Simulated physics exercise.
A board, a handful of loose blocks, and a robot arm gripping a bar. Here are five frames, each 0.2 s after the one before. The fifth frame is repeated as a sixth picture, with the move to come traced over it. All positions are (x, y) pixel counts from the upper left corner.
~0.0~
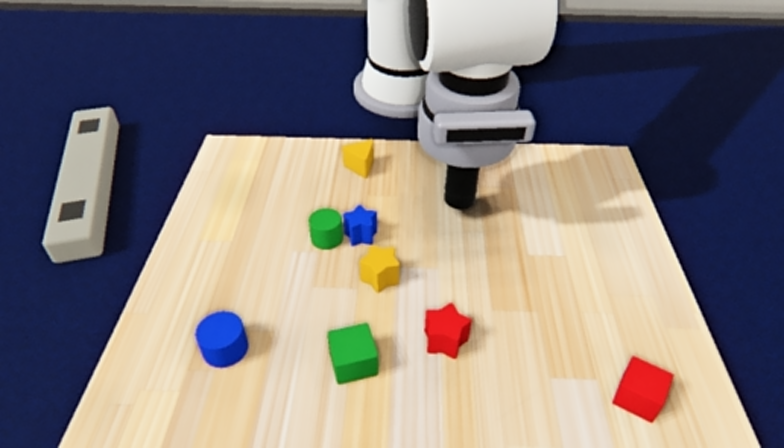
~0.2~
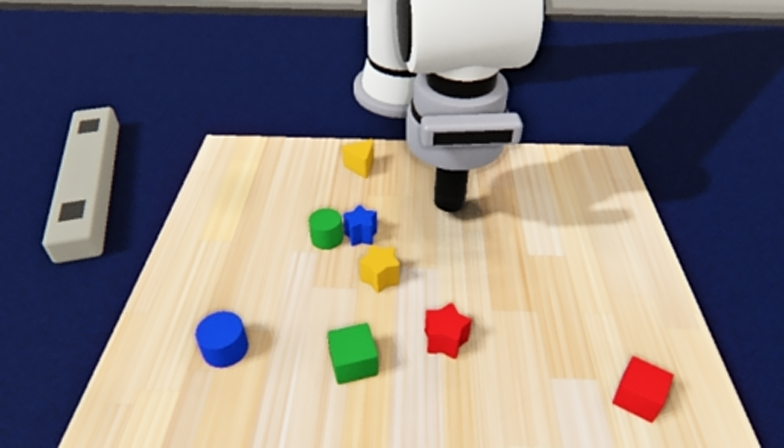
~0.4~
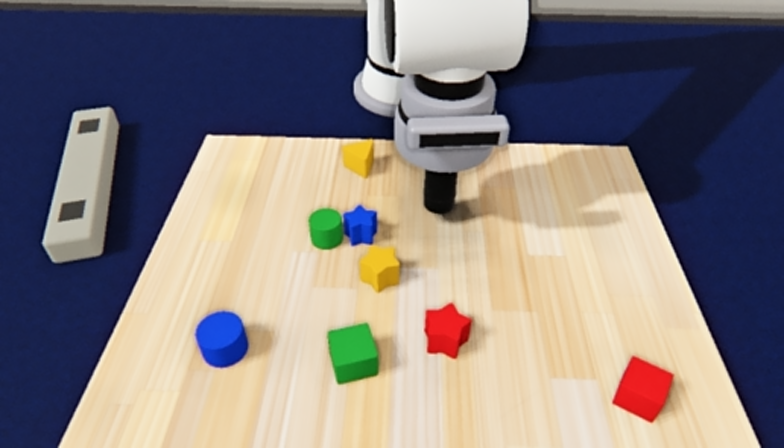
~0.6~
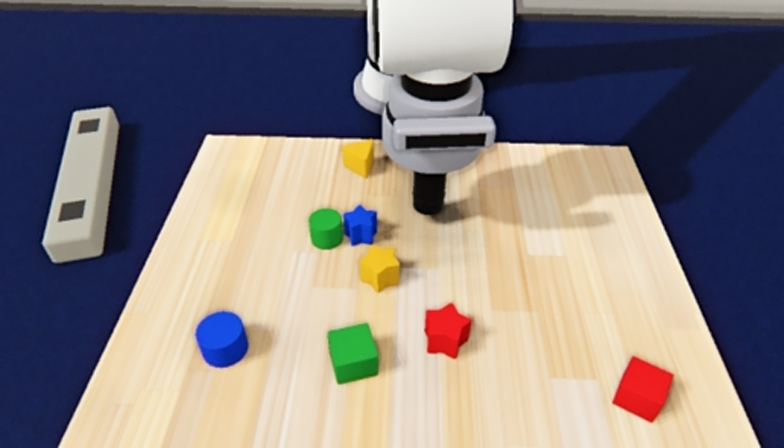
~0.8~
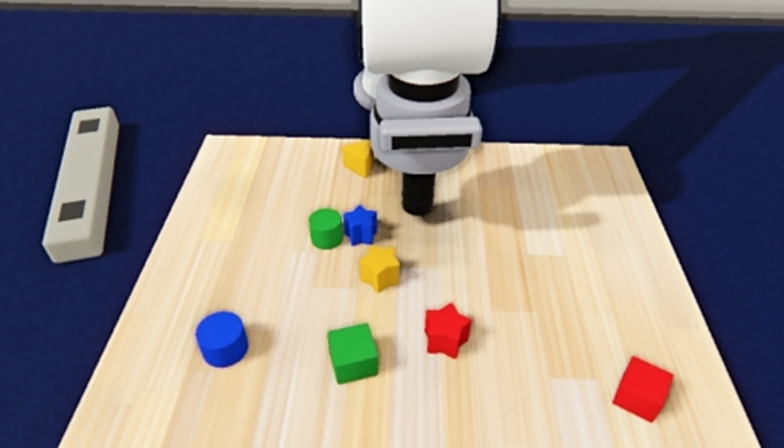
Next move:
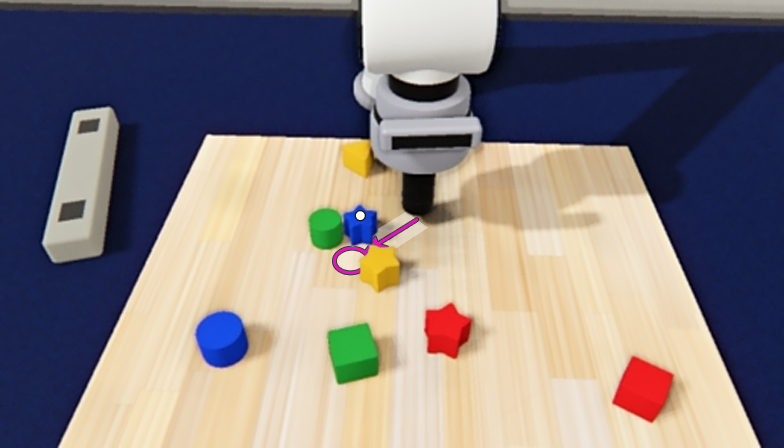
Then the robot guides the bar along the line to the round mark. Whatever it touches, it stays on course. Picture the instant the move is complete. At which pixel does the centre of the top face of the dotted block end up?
At roughly (340, 220).
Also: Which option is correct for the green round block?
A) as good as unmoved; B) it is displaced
Choice B: It is displaced.
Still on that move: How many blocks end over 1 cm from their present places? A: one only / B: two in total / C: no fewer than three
Option B.
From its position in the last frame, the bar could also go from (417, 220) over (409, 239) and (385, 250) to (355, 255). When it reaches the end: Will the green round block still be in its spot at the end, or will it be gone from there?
It travels a centimetre or more.
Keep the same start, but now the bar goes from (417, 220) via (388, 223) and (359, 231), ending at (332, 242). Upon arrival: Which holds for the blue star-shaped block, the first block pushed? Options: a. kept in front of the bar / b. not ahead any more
a
Path on the board, straight from (417, 220) to (351, 260); the dot is on the blue star-shaped block.
What follows on the original path. Halfway along, bar at (384, 227); blue star-shaped block at (356, 215).
At the end, bar at (350, 247); green round block at (308, 216); blue star-shaped block at (340, 220), turned 50° clockwise; yellow star-shaped block in place.
